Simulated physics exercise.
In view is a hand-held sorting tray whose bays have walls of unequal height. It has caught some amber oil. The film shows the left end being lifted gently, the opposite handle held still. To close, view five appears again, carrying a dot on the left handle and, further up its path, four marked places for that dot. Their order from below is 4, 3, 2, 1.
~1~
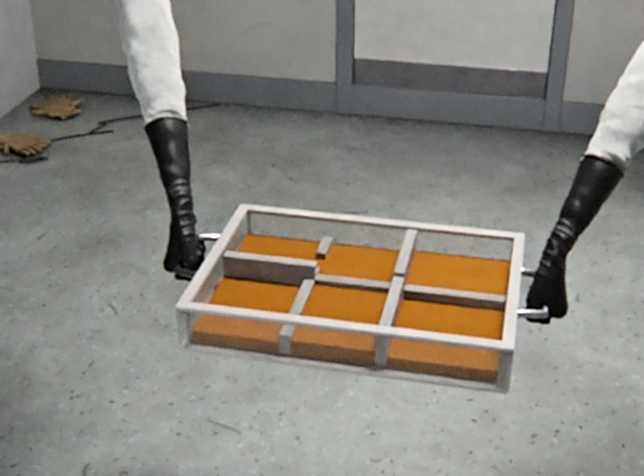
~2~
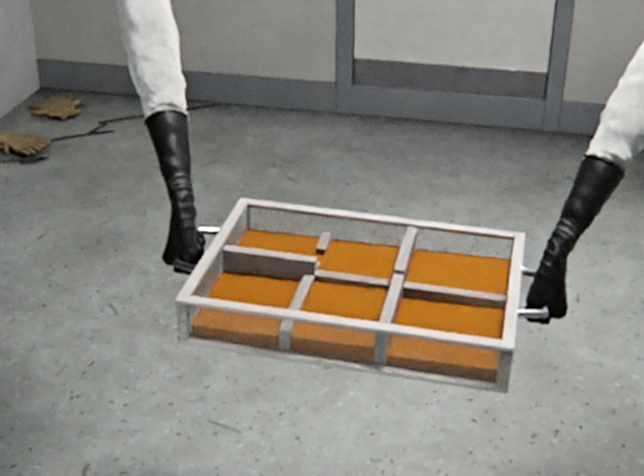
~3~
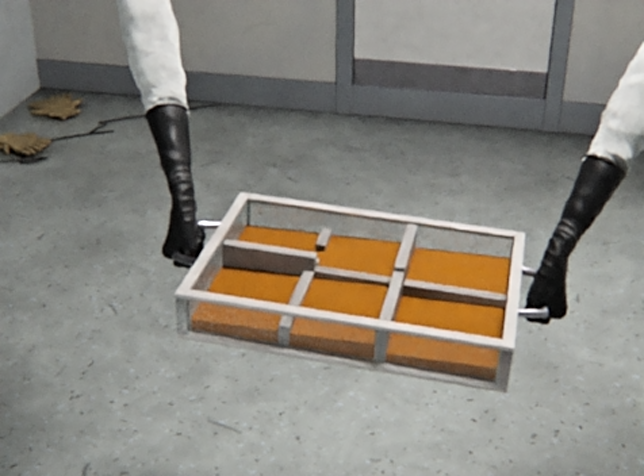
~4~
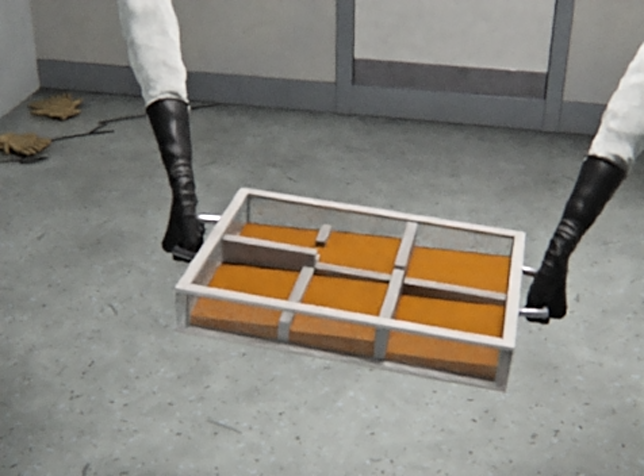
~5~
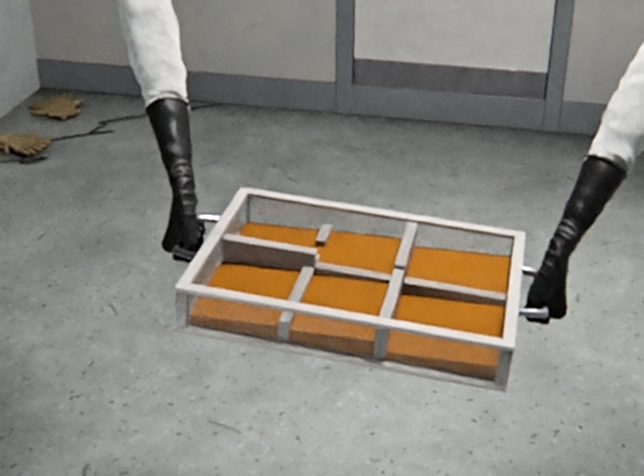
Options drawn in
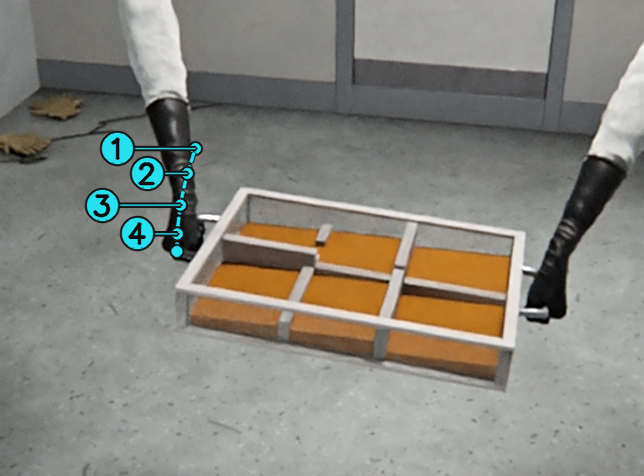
A shallow tray of amber oil, split into six bays and held by two black-gloved hands, tilted slightly down to the right as its left side rose a little, then stayed nearly still.
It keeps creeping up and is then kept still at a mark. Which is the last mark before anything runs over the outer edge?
Choose 1.
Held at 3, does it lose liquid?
No.
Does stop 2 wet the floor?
No.
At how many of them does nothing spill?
All of the four.
On the marked copy, 1 at (195, 148); 2 at (187, 173); 3 at (180, 205); 4 at (177, 233).
For stop 1, nothing spills; the front right bay holds the most.
For stop 2, nothing spills; the front middle bay holds the most.
For stop 3, nothing spills; the front middle bay holds the most.
For stop 4, nothing spills; the front middle bay holds the most.
